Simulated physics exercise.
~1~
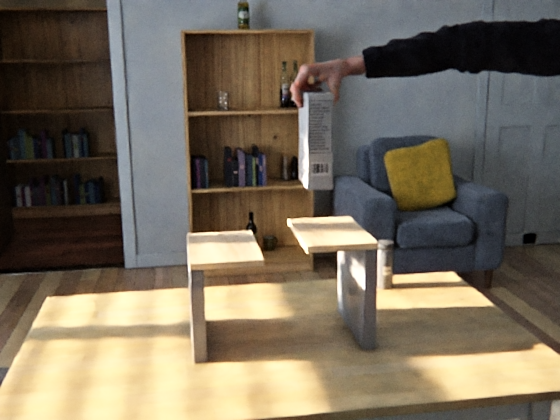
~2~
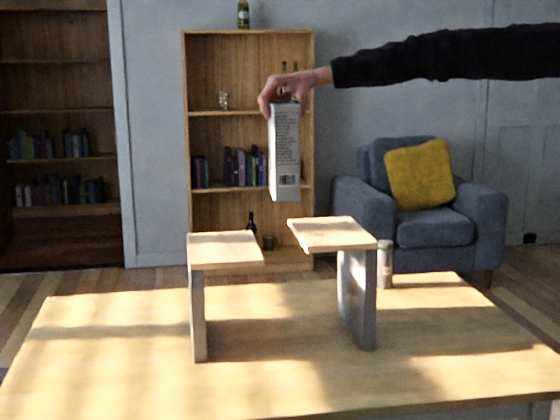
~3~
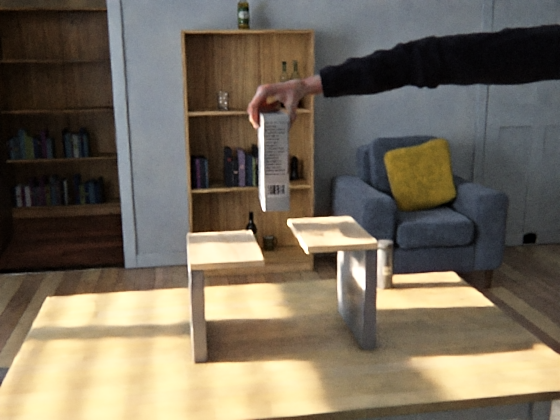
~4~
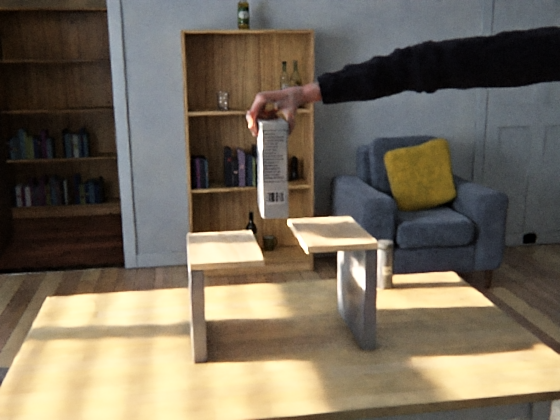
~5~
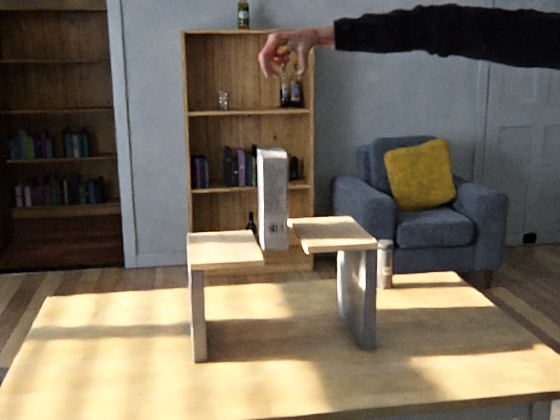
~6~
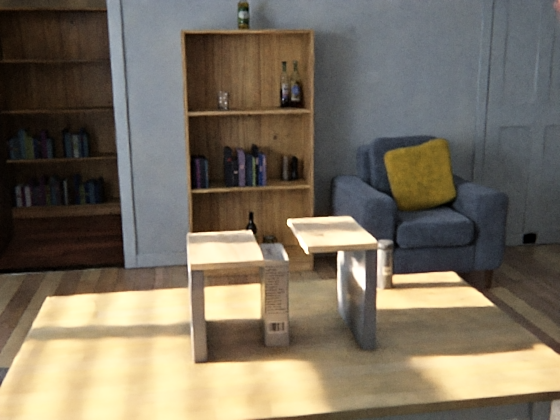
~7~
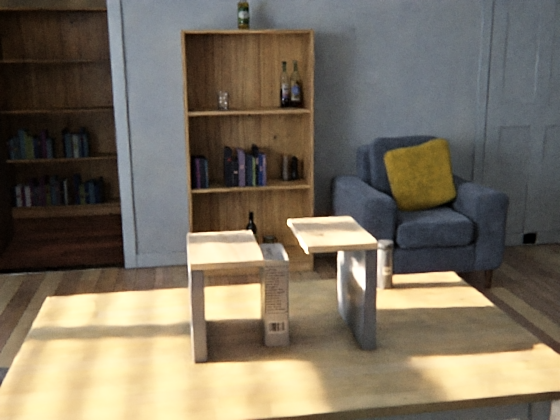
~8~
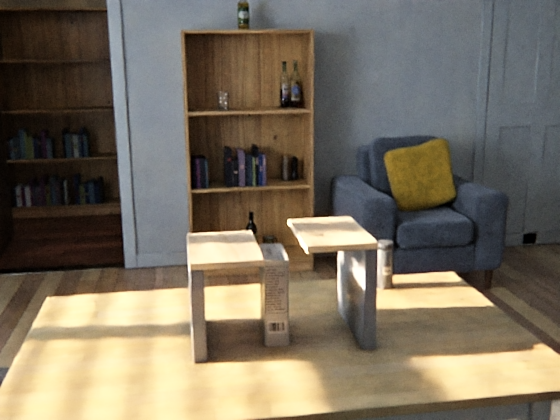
A white packet, held upright by a hand, was moved left over the gap in a wooden-topped stand, lowered and released. It dropped through the gap and ended up standing on the table below, while the small grey shaker stayed put.
